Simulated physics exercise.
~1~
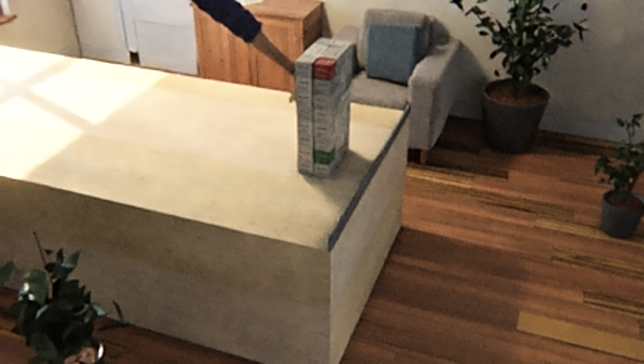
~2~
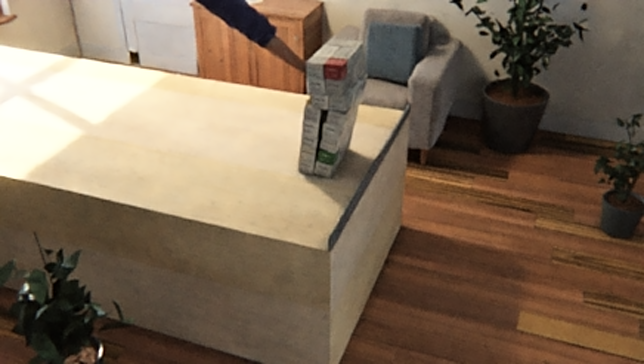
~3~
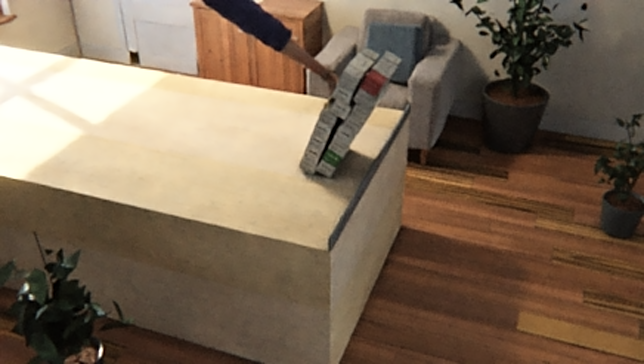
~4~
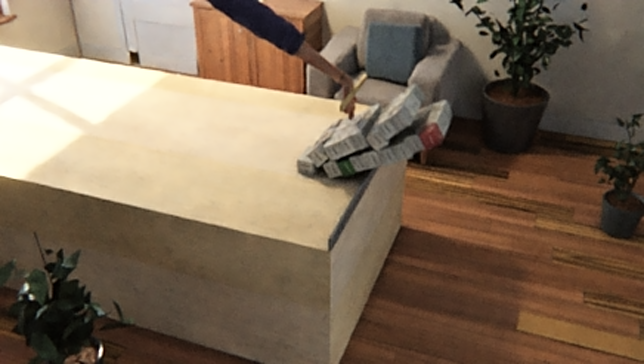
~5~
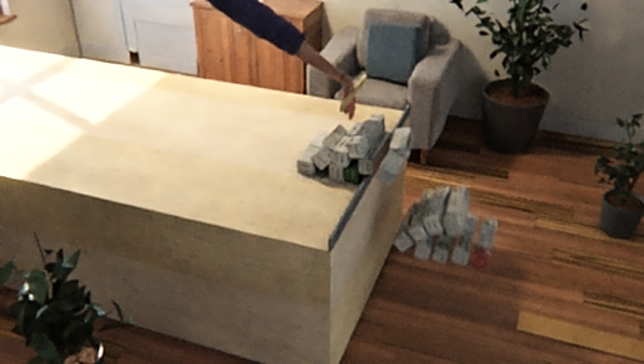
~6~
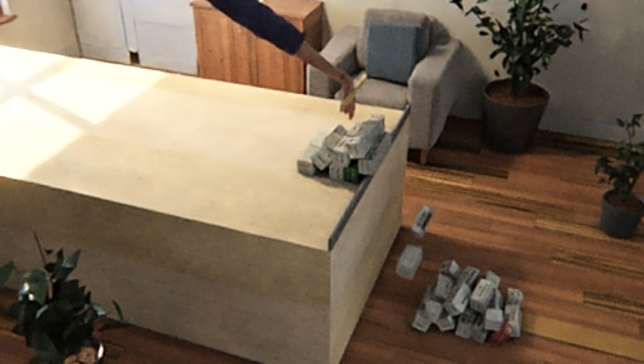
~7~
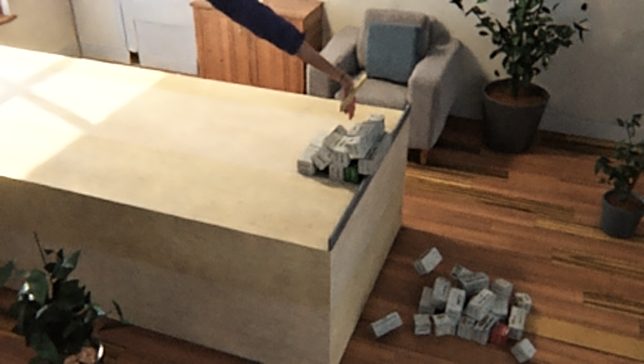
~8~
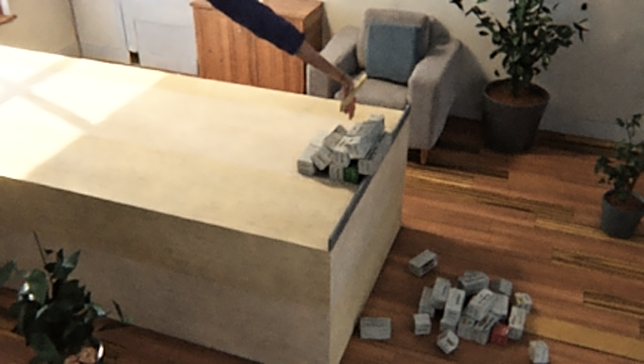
An arm pushed a tall stack of small grey packets toward the right-hand end of a long pale bench until it leaned and toppled, spilling many onto the wooden floor in a scattered heap while the rest stayed piled near the edge.
